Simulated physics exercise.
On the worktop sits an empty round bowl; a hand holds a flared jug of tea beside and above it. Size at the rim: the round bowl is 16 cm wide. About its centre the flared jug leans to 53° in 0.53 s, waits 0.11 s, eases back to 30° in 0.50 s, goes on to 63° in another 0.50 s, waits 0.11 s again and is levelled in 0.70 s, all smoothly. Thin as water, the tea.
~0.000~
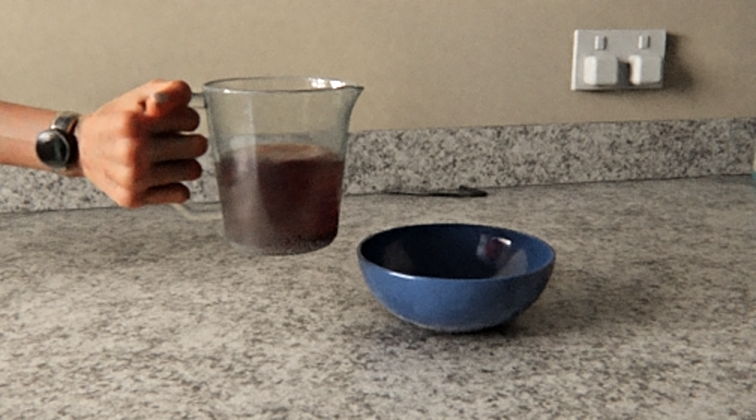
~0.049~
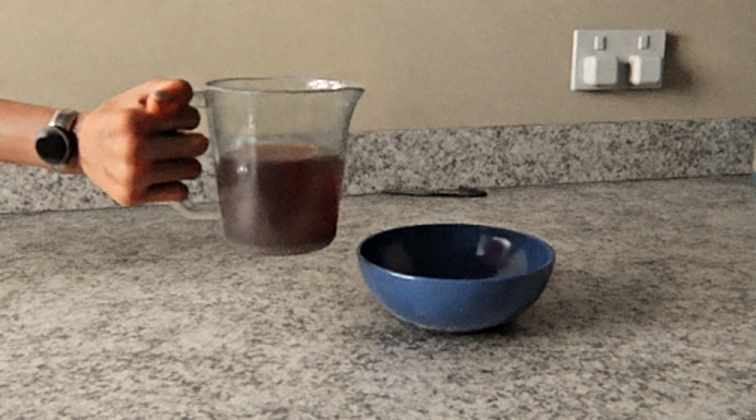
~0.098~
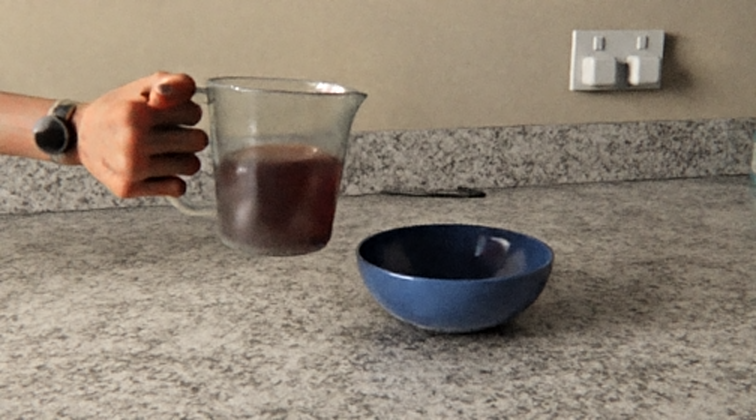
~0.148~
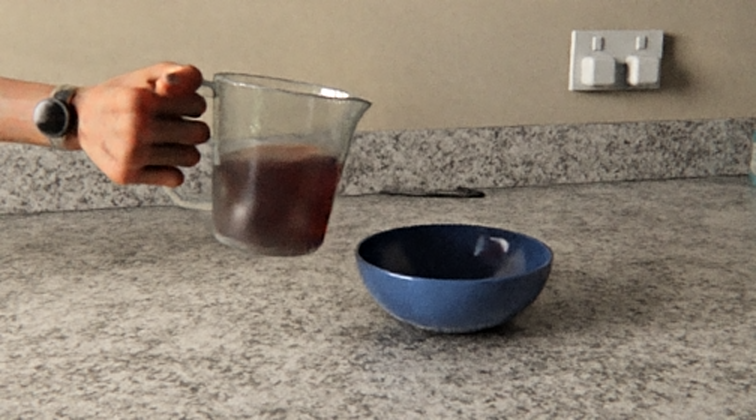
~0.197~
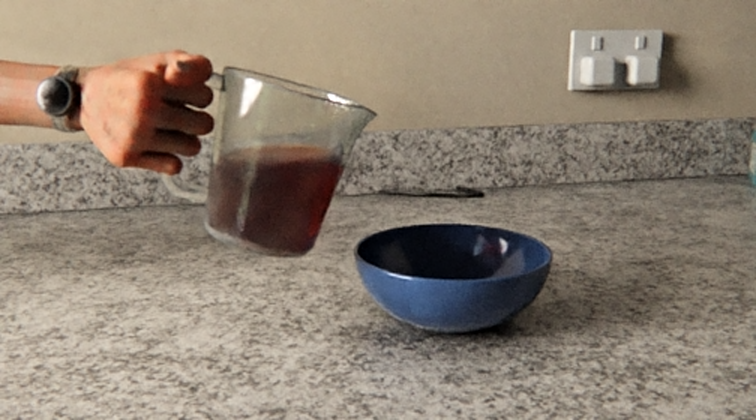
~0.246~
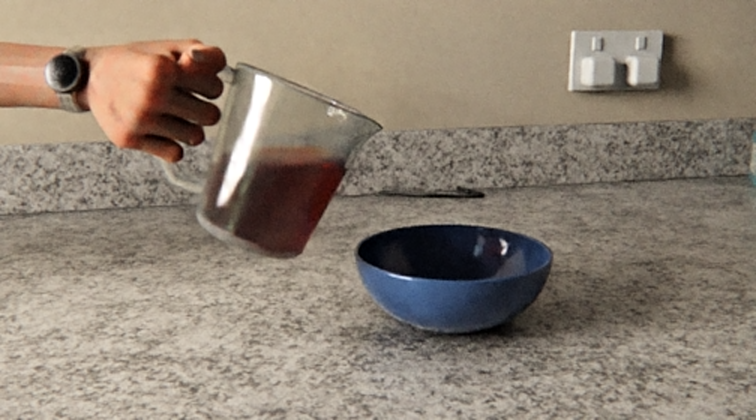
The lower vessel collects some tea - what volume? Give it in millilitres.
I would say roughly 145 ml of it.
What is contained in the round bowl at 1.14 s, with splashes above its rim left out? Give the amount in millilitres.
I'd put it at about 40 ml.
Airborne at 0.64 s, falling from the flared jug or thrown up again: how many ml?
Estimate: Some 20 ml.
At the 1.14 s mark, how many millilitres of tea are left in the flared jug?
Volume remaining: Near 390 ml.
By 0.64 s the tilt is 53° and the round bowl has 10 ml, the flared jug 415 ml, and 0 ml is on the worktop.
By 1.14 s the tilt is 30° and the round bowl has 40 ml, the flared jug 390 ml, and 10 ml is on the worktop.
By 1.75 s the tilt is 63° and the round bowl has 70 ml, the flared jug 325 ml, and 10 ml is on the worktop.
By 2.25 s the tilt is 12° and the round bowl has 145 ml, the flared jug 285 ml, and 10 ml is on the worktop.
At rest the round bowl has 145 ml, the flared jug 285 ml, and 10 ml is on the worktop.
